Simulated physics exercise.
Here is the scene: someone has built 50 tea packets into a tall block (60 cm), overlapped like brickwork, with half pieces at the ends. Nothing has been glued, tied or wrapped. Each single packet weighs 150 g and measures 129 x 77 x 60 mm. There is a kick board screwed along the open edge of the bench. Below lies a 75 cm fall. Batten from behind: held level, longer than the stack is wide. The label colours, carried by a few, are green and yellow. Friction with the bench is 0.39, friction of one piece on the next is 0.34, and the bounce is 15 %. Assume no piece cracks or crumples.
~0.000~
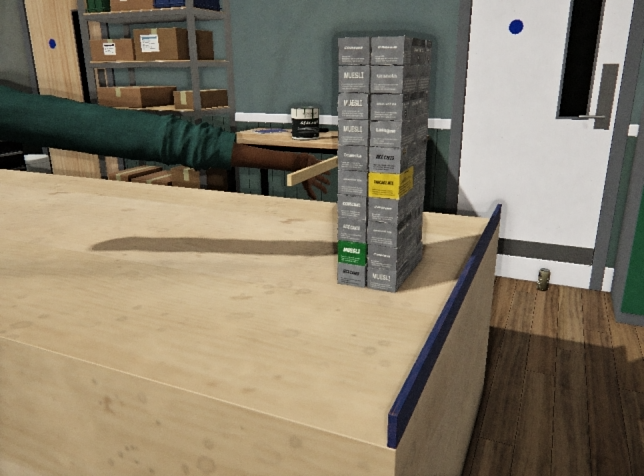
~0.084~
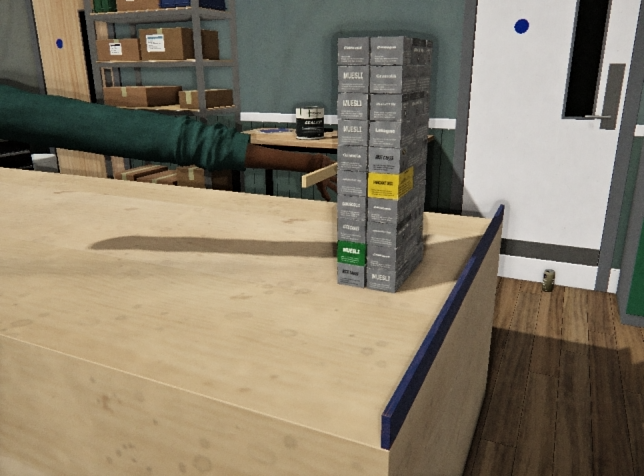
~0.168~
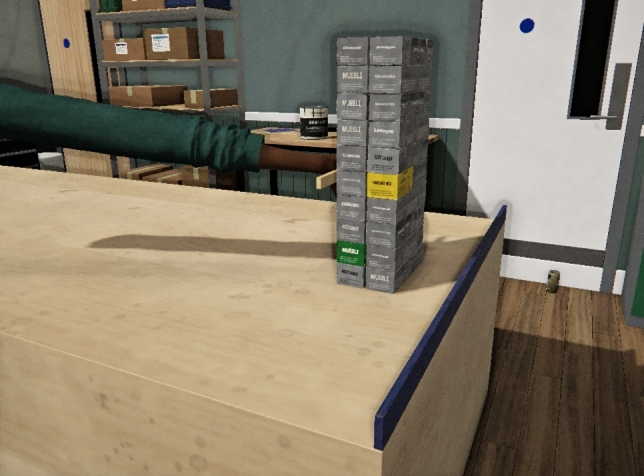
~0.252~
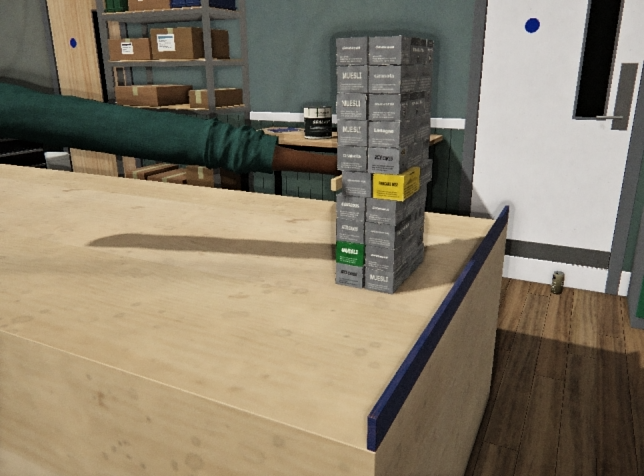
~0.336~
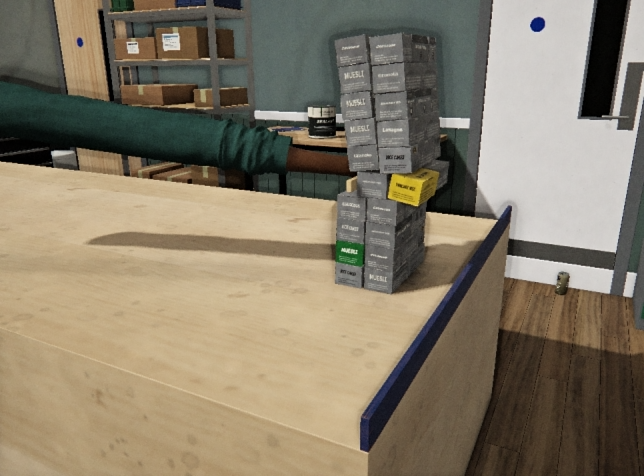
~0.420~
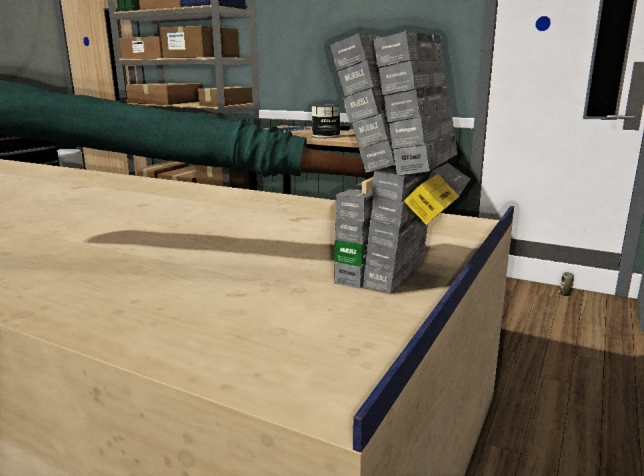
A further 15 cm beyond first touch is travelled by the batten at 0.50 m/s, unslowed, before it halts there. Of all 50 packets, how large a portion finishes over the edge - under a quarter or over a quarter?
The portion is over a quarter.
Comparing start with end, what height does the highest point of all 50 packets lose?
39 cm.
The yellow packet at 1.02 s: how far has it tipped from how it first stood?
Its tilt comes to about 180° at that moment.
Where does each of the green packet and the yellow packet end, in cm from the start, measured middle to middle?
Result: Green at 2 cm, yellow at 112 cm.
After 0.66 s, none of the 50 packets over the edge, 41 disturbed; yellow packet on its side.
After 1.02 s, 16 of the 50 packets over the edge; yellow packet upside down; green packet shifted 16 mm.
By the end (1.8 s), 20 of the 50 packets over the edge; yellow packet upside down; green packet shifted 16 mm. That is 40 per cent. As the last picture would show them, middles, green packet near (346, 249).
